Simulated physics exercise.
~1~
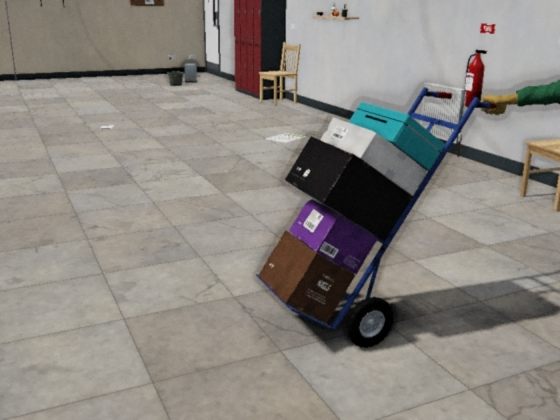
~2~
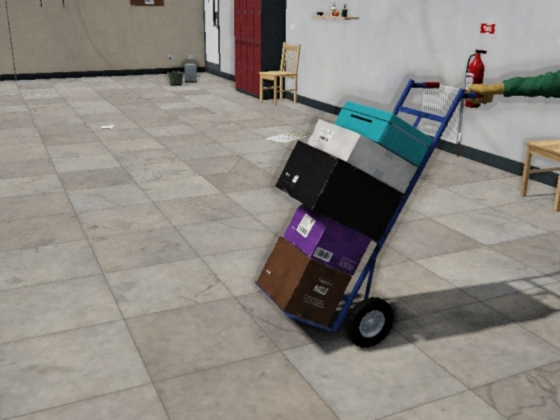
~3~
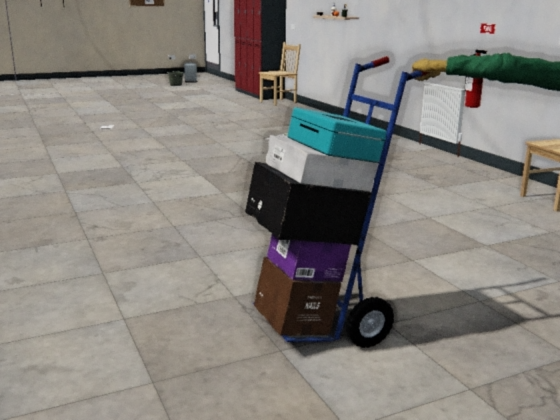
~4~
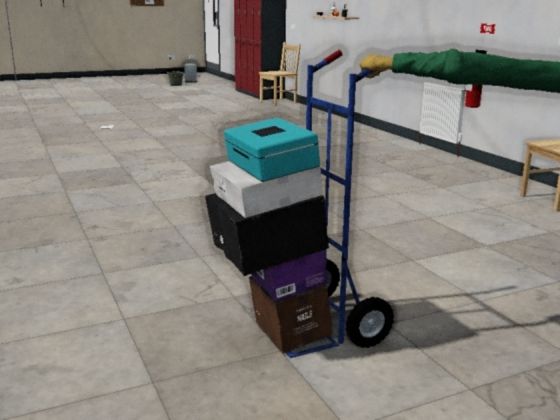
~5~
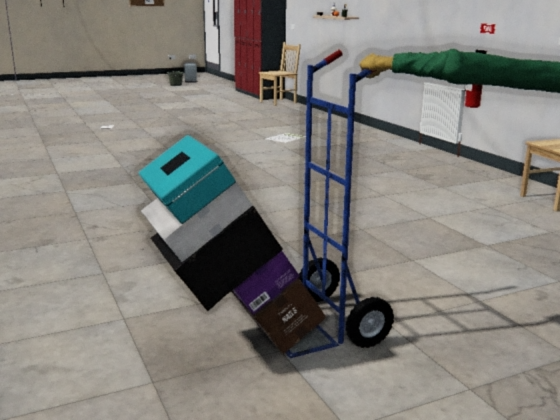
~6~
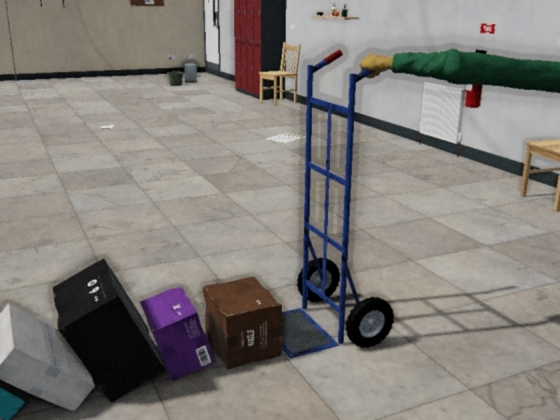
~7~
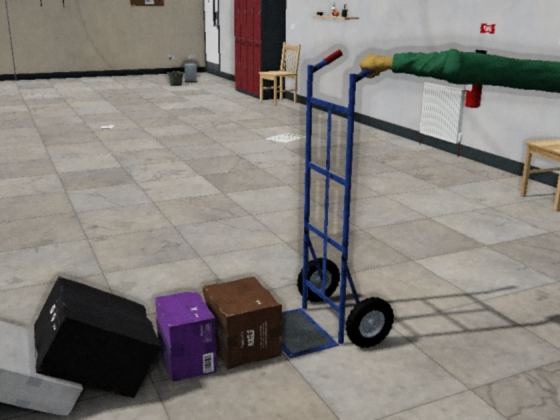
A blue sack truck, leaning back to the right on a pale tiled floor, carries a stack of closed boxes, with brown at the bottom, then purple, black, white and turquoise on top. The still view looks slightly down across a room with chairs and a fire extinguisher by the wall. A green-sleeved, gloved arm at the right swings the truck upright and holds it there. The stack keeps going, tipping left off the truck and toppling over. The boxes end in a row on the floor, the brown one on its side beside the empty truck, the turquoise one out of sight.
